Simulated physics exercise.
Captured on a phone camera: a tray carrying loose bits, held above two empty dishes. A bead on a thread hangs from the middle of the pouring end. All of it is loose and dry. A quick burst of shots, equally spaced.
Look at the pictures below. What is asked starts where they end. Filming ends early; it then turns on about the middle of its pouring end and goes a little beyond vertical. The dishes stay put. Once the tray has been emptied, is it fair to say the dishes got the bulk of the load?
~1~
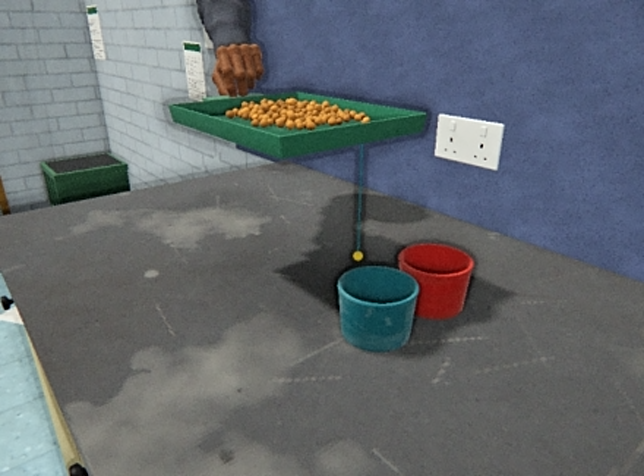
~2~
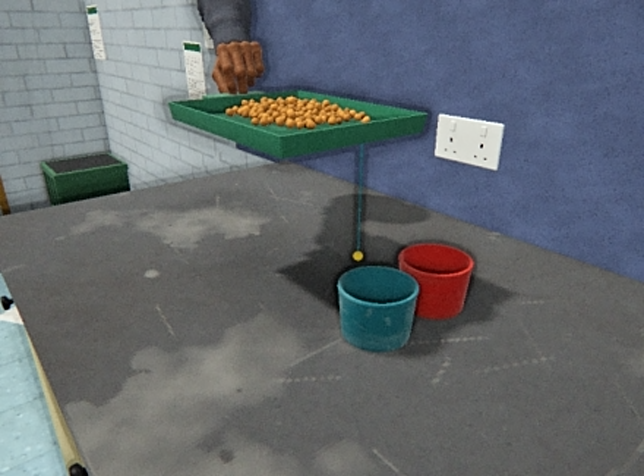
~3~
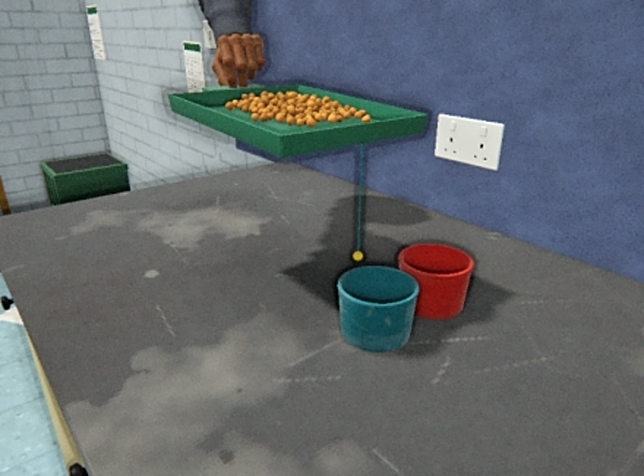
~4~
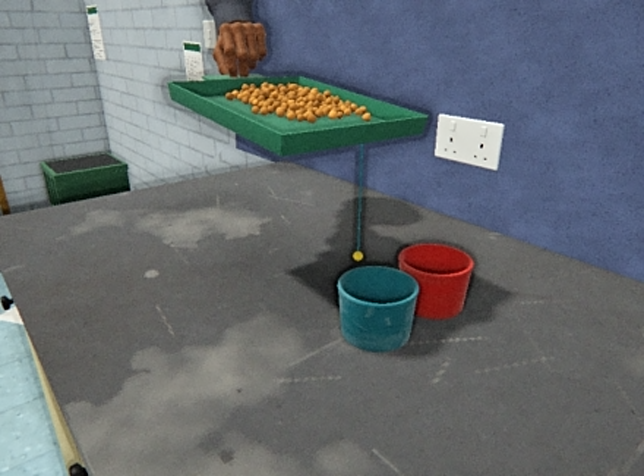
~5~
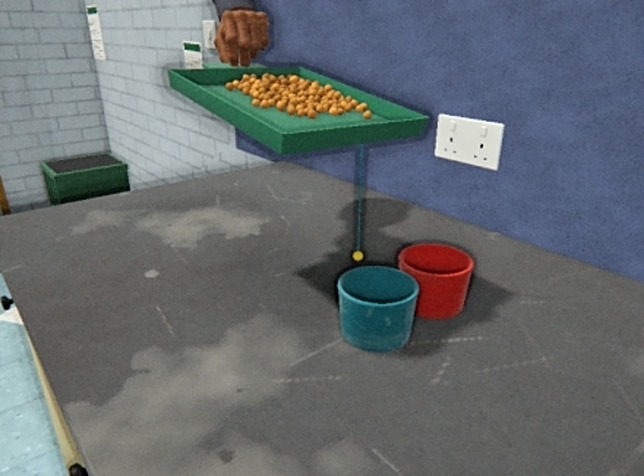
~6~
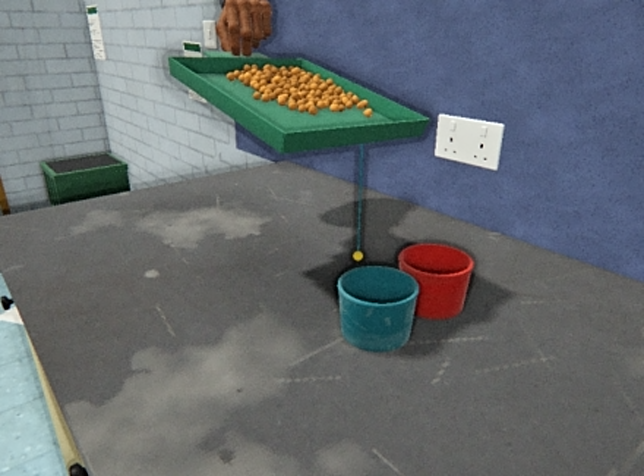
Yes, they got more than half.
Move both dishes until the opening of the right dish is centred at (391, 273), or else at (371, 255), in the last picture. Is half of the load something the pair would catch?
At the first place not half, at the second less than half.
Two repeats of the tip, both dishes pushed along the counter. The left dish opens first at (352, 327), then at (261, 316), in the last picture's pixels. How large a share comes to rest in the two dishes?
The first position comes out at 30 per cent, the other at 0 per cent.
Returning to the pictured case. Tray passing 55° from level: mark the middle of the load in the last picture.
Load centre: Approx. (377, 98).
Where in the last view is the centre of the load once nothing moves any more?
I'd place the middle at about (430, 304).
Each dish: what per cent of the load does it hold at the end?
Roughly 20 in a hundred for the left dish, roughly 50 in a hundred for the right dish.
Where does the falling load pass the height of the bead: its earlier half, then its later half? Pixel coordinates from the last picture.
Around (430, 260) first; around (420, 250) second.
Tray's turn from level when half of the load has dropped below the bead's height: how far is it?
Around 110°, give or take.
Just after the last frame, tray tipped steeply; almost all on the tray; just a few in the air.
A moment on, tray tipped right over; almost all on the tray; just a few in the right dish; just a few outside both.
Further on, tray tipped past a quarter turn; roughly a quarter in the left dish; roughly half in the right dish; roughly a quarter outside both.
When it is over, tray tipped past a quarter turn; roughly a quarter in the left dish; roughly half in the right dish; roughly a quarter outside both.
